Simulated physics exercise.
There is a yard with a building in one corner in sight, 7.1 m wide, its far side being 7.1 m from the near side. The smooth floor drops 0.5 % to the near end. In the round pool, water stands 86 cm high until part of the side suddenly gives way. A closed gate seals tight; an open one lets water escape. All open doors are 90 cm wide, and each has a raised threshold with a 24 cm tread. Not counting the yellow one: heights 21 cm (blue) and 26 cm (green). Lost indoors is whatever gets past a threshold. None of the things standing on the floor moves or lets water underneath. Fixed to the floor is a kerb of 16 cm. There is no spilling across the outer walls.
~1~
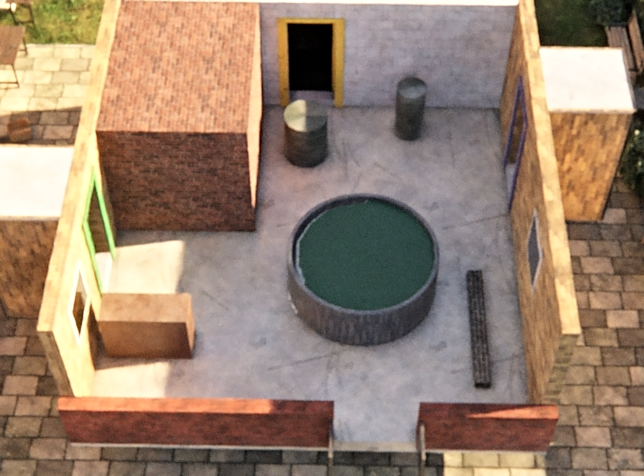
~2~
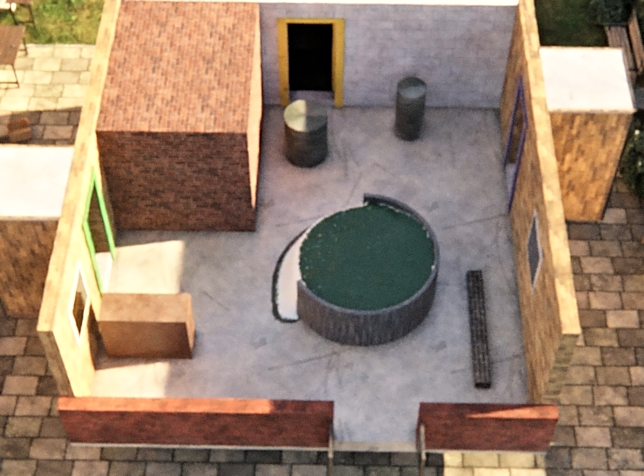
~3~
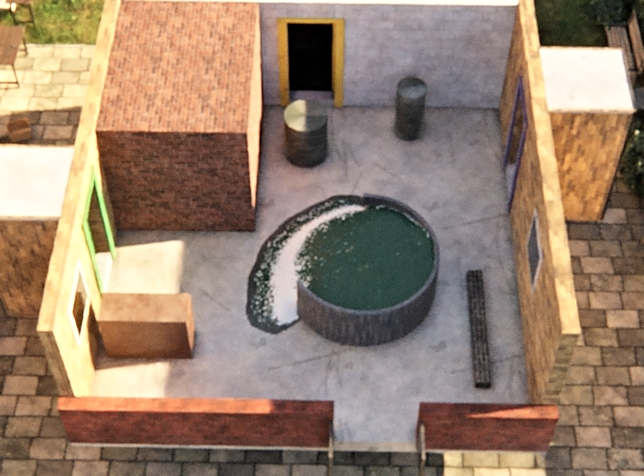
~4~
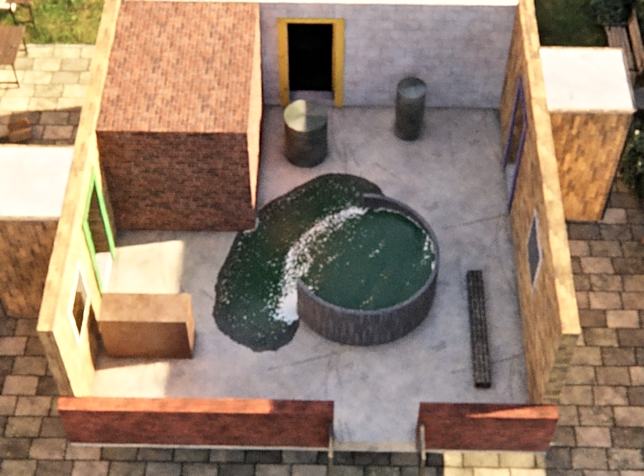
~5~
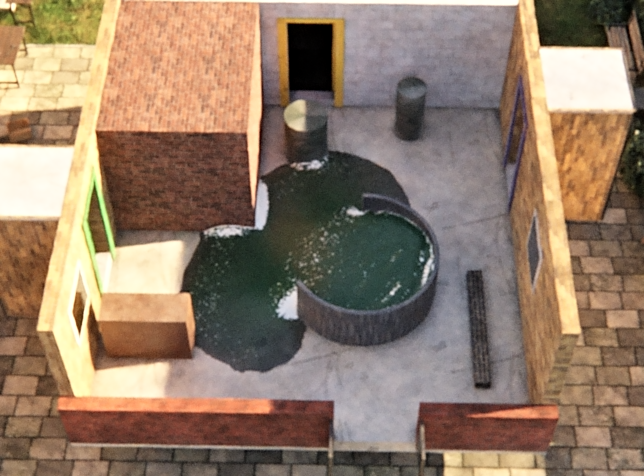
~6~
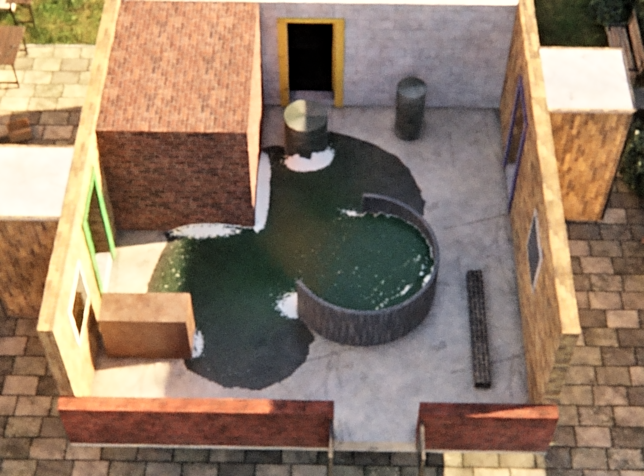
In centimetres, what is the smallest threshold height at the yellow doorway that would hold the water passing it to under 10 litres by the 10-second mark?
Close to 29 cm is just enough.
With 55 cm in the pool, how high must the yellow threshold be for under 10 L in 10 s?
Then roughly 17 cm.
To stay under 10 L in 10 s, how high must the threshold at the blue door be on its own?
The blue one would have to be about 15 cm high.
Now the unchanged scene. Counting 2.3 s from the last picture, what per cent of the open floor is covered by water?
Wet: Close to 60 %.
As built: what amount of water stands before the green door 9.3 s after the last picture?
Depth: Near 6.5 cm.
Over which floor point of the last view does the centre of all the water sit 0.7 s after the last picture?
Centre of the water: Approx. (296, 254) px.
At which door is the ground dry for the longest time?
Door: Blue.
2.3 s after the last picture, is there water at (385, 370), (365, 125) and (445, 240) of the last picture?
In turn: Not reached, flooded, dry.
Then, 0.7 s after the last picture water covers 45 % of the floor, deepest (52 cm) near (117, 235); 18 cm at the yellow door, 0 litres in over its 15 cm threshold.
Then, 2.3 s after the last picture water covers 60 % of the floor, deepest (38 cm) near (108, 292); 21 cm at the yellow door, 72 litres in over its 15 cm threshold.
Then, 9.3 s after the last picture water covers 100 % of the floor, deepest (16 cm) near (502, 265); 8 cm at the yellow door, 89 litres in over its 15 cm threshold.
At the yellow door as built, the water peaked near 26 cm, 0.9 s after the last picture.
Run again over the same 10 s with other heights there, 19 litres in over 26 cm, 2 litres over 35 cm. The limit of 10 litres is kept from about 29 cm up.
